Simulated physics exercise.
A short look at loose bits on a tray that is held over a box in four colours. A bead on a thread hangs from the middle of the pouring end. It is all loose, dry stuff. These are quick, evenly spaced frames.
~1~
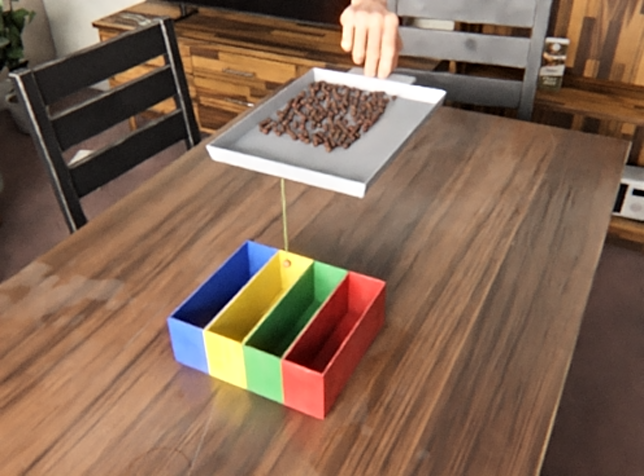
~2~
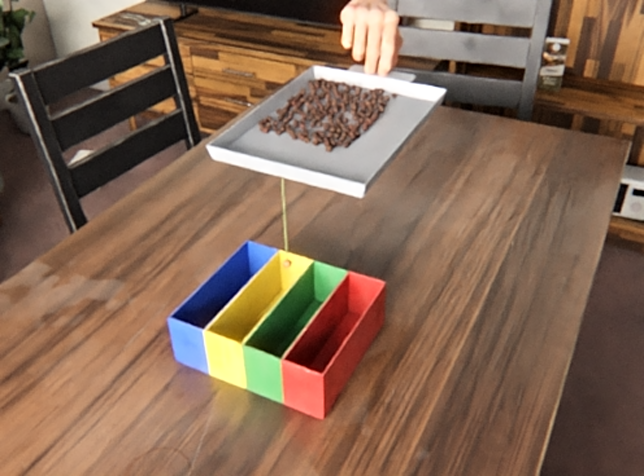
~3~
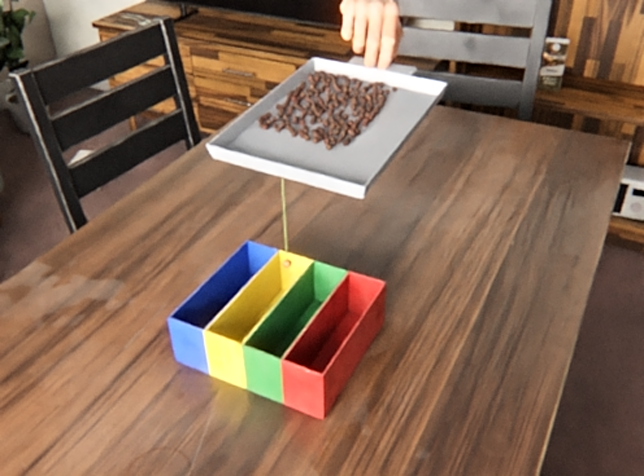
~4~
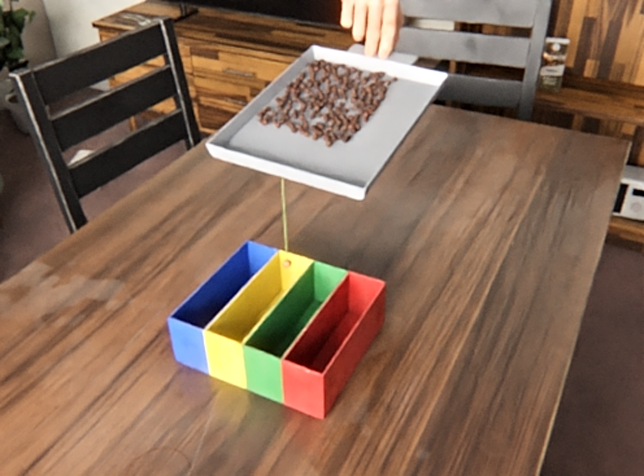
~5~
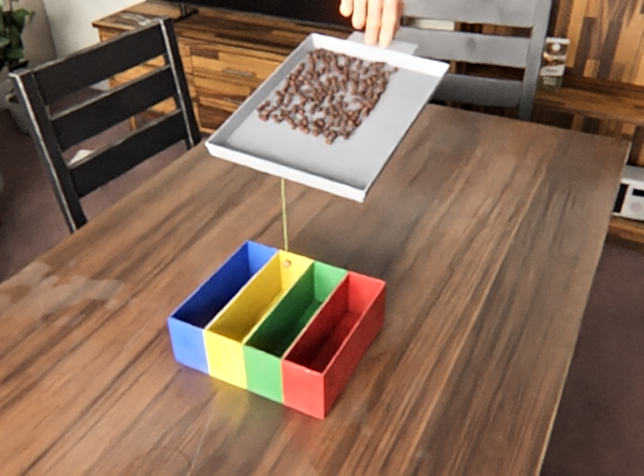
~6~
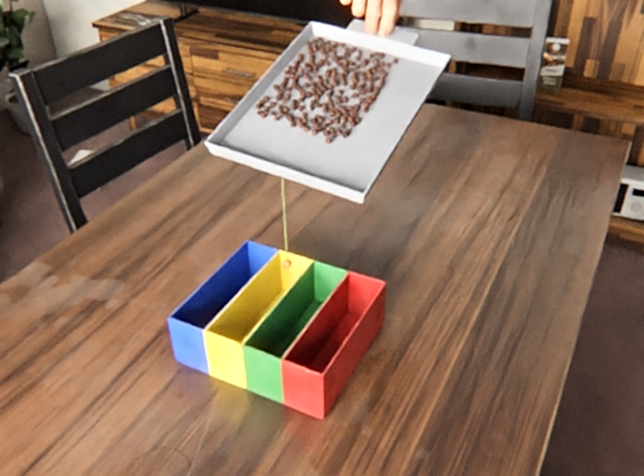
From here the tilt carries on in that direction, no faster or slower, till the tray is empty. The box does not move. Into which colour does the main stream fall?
The red one ends fullest.
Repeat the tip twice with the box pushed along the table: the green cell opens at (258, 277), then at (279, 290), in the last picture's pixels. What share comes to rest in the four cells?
Roughly 20 per cent, and 50 per cent.
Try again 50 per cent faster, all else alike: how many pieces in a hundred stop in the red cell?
Roughly 60 in a hundred.
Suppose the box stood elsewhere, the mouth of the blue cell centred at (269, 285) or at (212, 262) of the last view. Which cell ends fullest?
At the first place green, at the second the red cell.
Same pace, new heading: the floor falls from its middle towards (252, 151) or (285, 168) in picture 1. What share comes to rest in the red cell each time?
The first gives 0 %, the second 0 %.
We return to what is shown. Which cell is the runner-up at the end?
In second place: The cell in green.
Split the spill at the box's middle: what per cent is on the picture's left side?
Near 0 %.
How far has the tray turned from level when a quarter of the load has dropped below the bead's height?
Roughly 95°.
Soon after the last picture, tray tipped steeply; most on the tray; a small part in the red cell; a small part falling or outside the box.
A little later, tray tipped right over; about two thirds on the tray; a small part in the red cell; a small part in the green cell; a stray few in the yellow cell; a small part falling or outside the box.
Later still, tray tipped past a quarter turn; about two thirds in the red cell; about a third in the green cell; a small part in the yellow cell; a small part falling or outside the box.
At rest, tray tipped past a quarter turn; about two thirds in the red cell; about a third in the green cell; a small part in the yellow cell; none in the blue cell; a small part outside the box.
